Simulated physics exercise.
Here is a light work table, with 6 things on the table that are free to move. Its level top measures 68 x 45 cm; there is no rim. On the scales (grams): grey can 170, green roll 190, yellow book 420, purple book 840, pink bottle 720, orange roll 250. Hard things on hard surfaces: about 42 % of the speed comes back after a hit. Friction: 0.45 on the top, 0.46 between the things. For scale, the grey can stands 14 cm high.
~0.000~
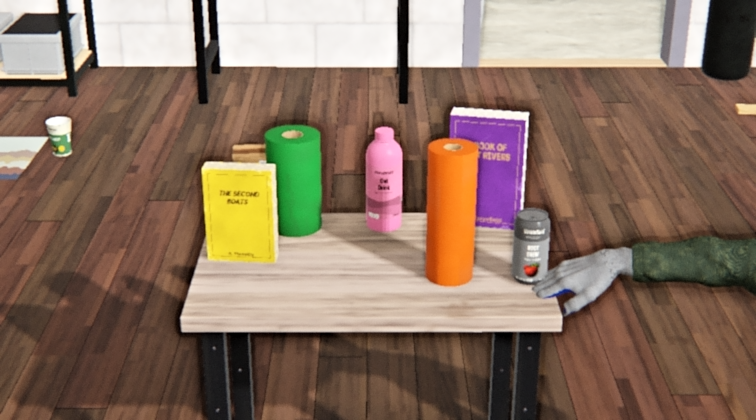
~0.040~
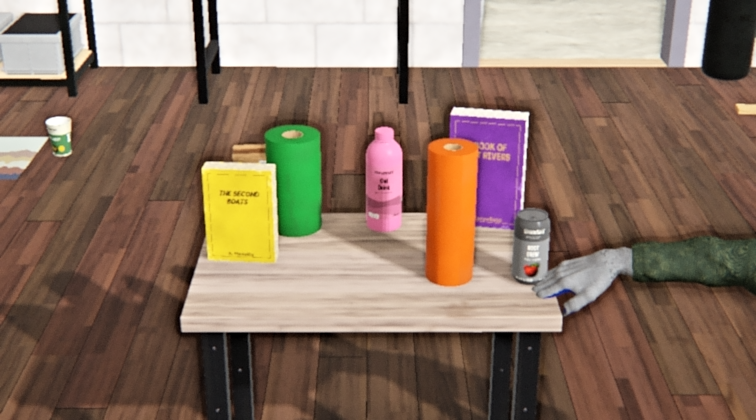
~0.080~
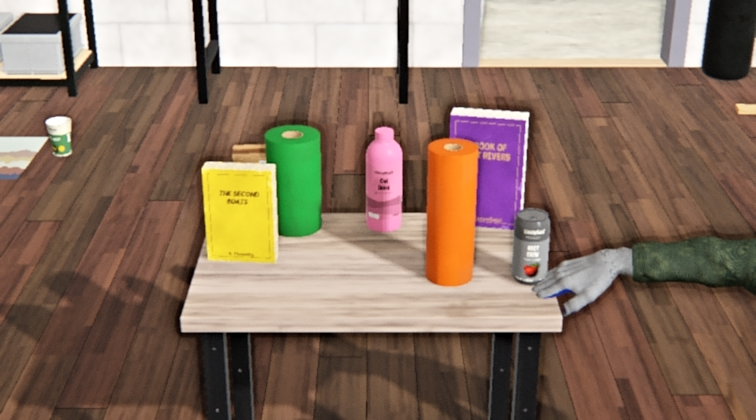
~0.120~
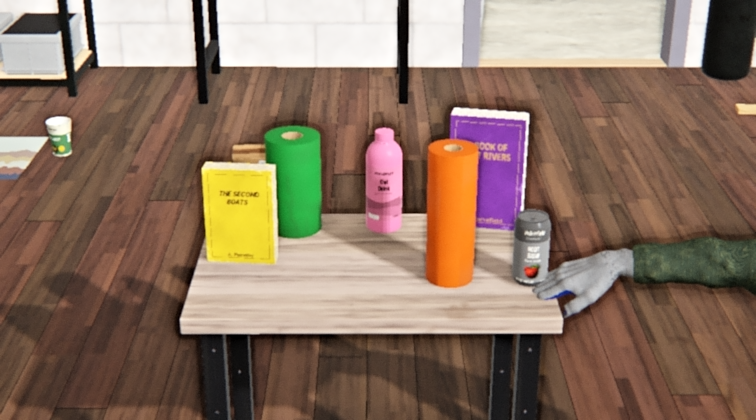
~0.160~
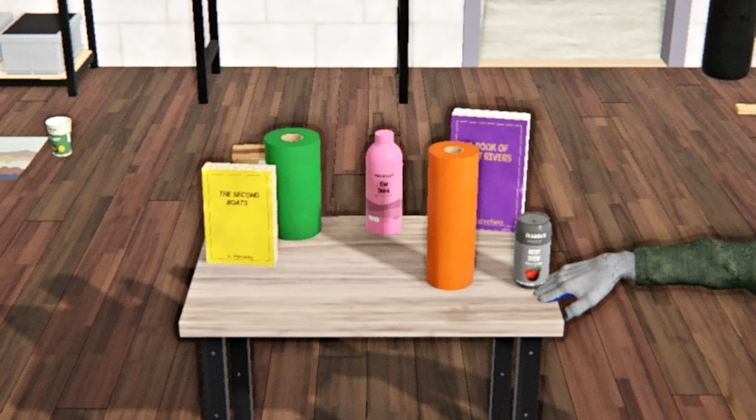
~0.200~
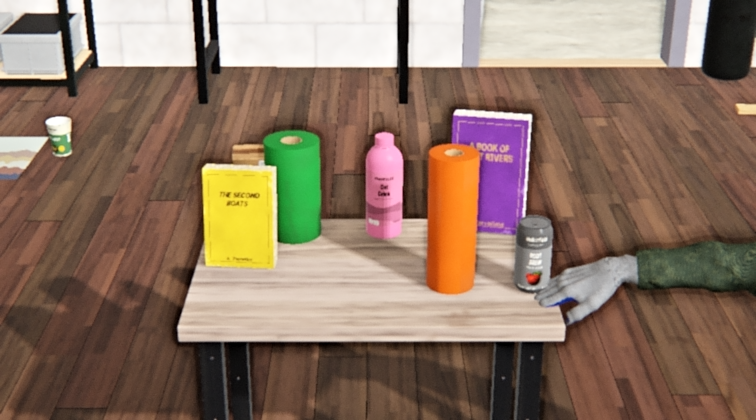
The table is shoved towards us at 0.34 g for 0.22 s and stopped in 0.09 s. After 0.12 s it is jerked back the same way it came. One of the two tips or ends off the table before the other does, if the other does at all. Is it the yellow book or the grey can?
The former of the two, the yellow book.
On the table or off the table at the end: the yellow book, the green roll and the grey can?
The yellow book ends on the table; the green roll finishes off the table; the grey can ends on the table.
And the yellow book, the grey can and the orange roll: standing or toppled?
The yellow book topples; the grey can keeps standing; the orange roll topples.
By 0.80 s, purple book and orange roll now off the table; yellow book tilted 52° near (254, 216); pink bottle on its side.
By 1.10 s, green roll now off the table; yellow book on its side near (263, 234); pink bottle on its side.
When it is over (1.5 s), off the table, green roll, purple book and orange roll; lying over on the table, yellow book and pink bottle; grey can within 5 cm of the start. End places, in pixels of the last picture, yellow book near (263, 234), grey can near (531, 247). Yellow book went at 0.52 s; grey can was never lost.
